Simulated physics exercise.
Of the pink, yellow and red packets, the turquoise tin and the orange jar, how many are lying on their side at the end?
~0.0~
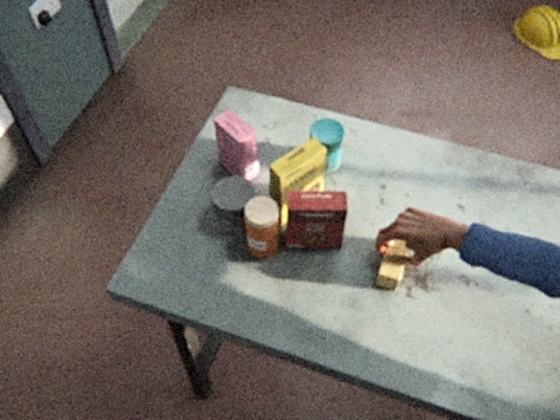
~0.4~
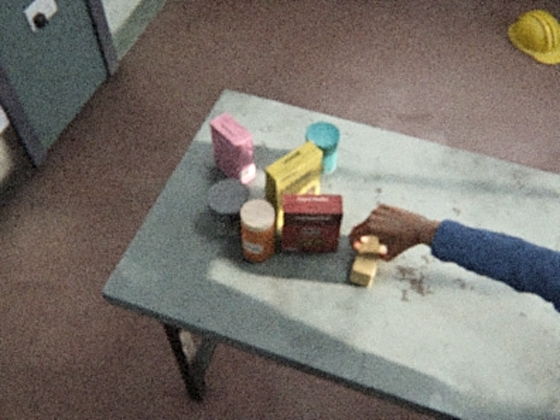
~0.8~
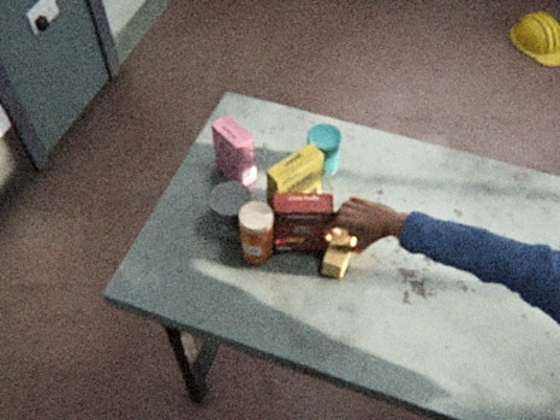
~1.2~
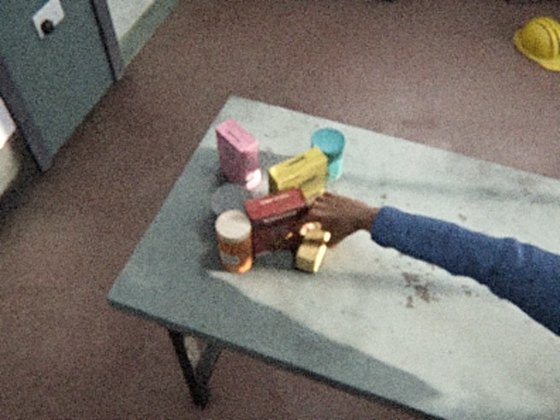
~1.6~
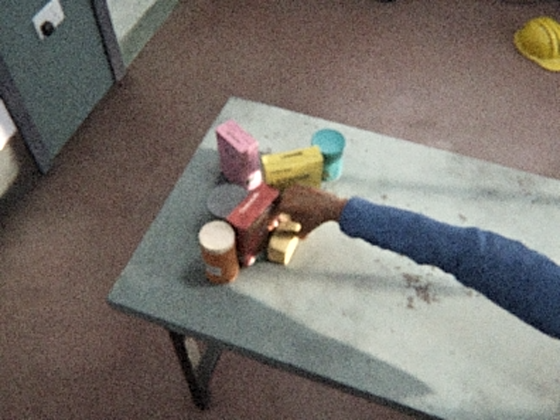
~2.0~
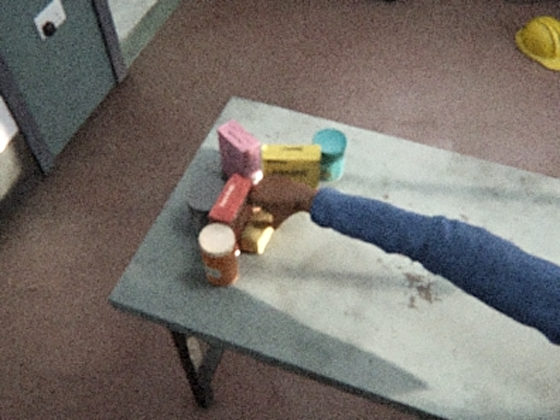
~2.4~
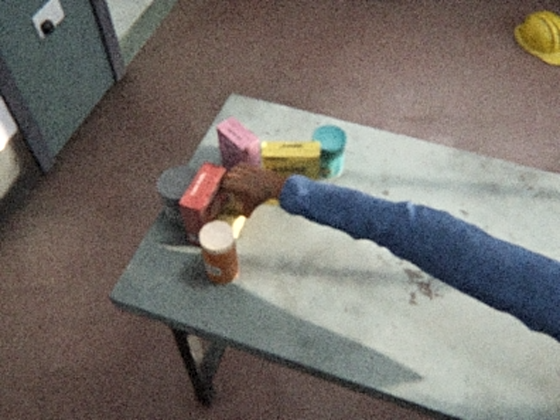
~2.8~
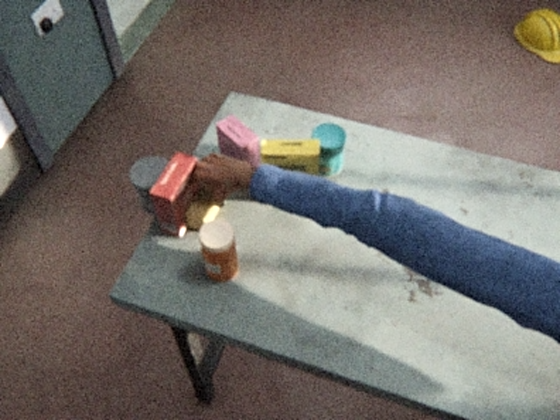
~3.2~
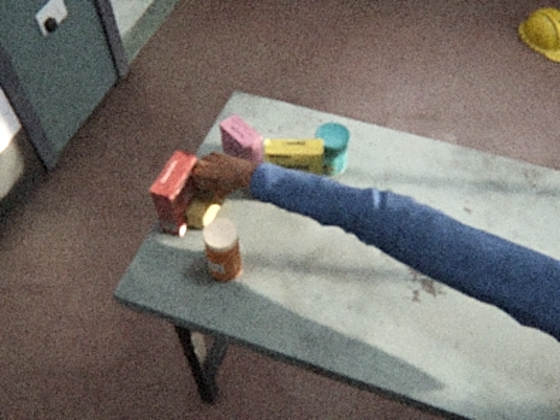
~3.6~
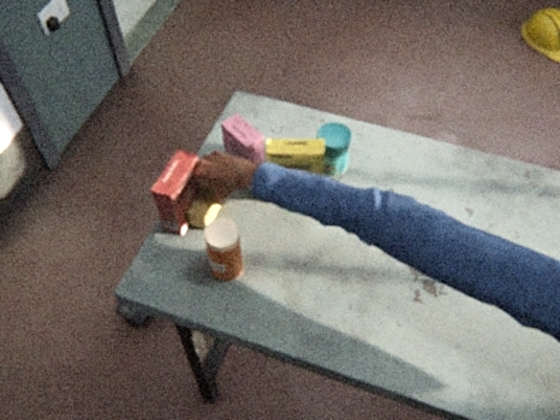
None of them are lying on their side. The three packets, the turquoise tin and the orange jar are all still upright at the end.
Blue-sleeved arm sliding a block left into clustered items, shifting red packet and orange jar and pushing grey tin off table.
